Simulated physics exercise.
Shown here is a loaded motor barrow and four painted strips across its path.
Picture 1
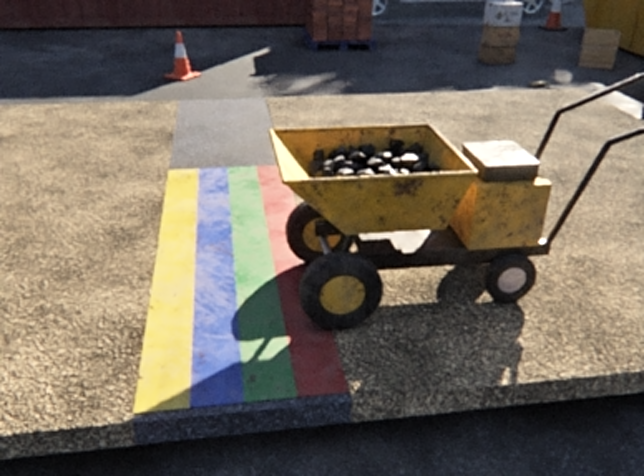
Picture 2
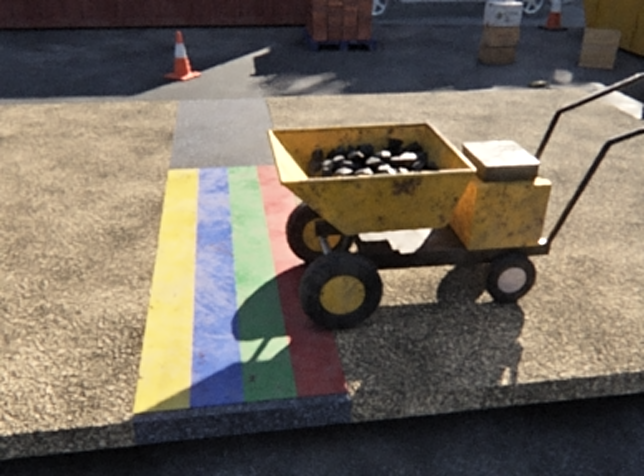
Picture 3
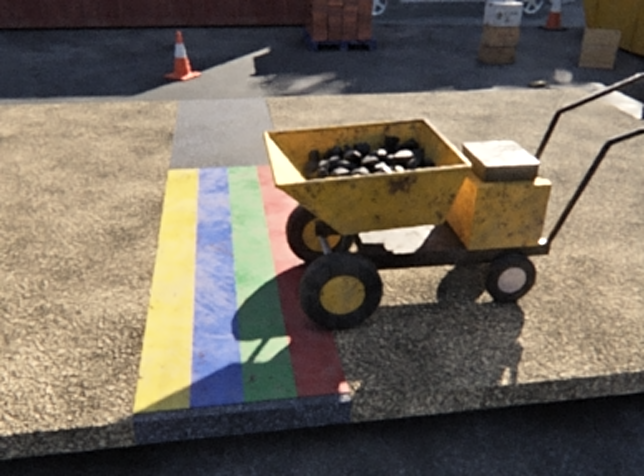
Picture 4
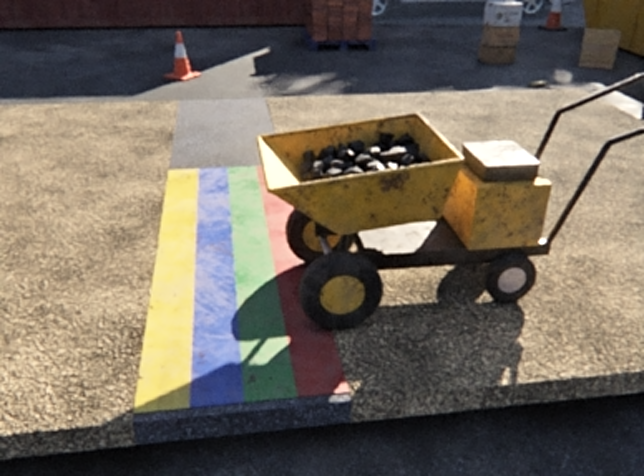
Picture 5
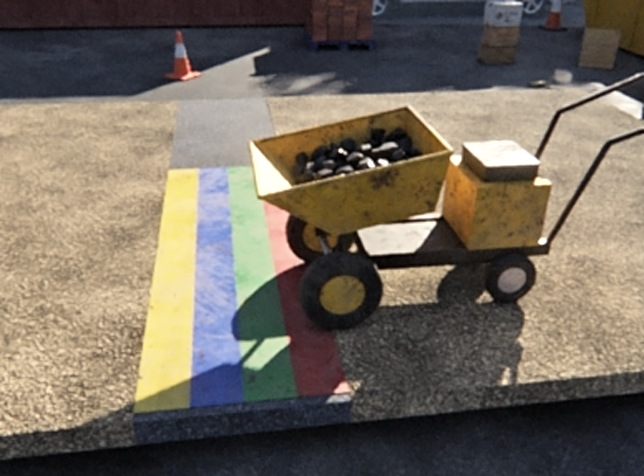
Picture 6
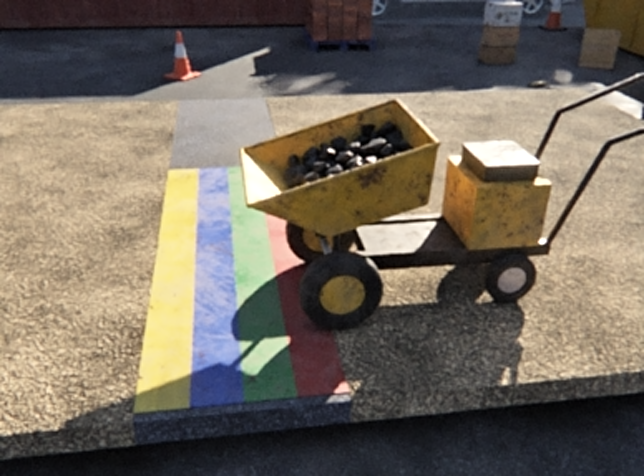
The clip shows a yellow motor barrow loaded with dark lumps standing beside red, green, blue and yellow painted strips, as its skip gradually tilts forward to the left, its rear edge rising while the wheels stay still.
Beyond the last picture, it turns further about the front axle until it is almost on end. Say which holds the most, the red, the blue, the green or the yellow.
I would say the yellow one.
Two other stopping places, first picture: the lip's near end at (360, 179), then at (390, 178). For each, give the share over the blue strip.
Try 1 about 30 %, try 2 about 20 %.
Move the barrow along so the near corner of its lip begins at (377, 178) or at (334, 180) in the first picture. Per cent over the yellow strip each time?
Okay, so the first one ends at 10 % and the second at 20 %.
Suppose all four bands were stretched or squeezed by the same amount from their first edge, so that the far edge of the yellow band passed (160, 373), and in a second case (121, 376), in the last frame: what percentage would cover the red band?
0 % and 0 %, near enough.
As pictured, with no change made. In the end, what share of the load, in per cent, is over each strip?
Red strip about 0 per cent, green strip about 0 per cent, blue strip about 10 per cent, yellow strip about 35 per cent.
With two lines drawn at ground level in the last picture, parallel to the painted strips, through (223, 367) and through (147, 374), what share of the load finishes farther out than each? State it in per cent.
I'd put it near 70 in a hundred, then near 30 in a hundred.
Soon, skip tipped steeply; all in the skip.
A while on, skip tipped steeply; most in the skip; a stray few over the blue strip; a small part over the yellow strip; a stray few off the paint.
Towards the end, skip tipped right over; about a third in the skip; a small part over the blue strip; about a third over the yellow strip; about a quarter off the paint.
Finally, skip tipped right over; about a third in the skip; none over the red strip; a stray few over the green strip; a small part over the blue strip; about a third over the yellow strip; about a quarter off the paint.
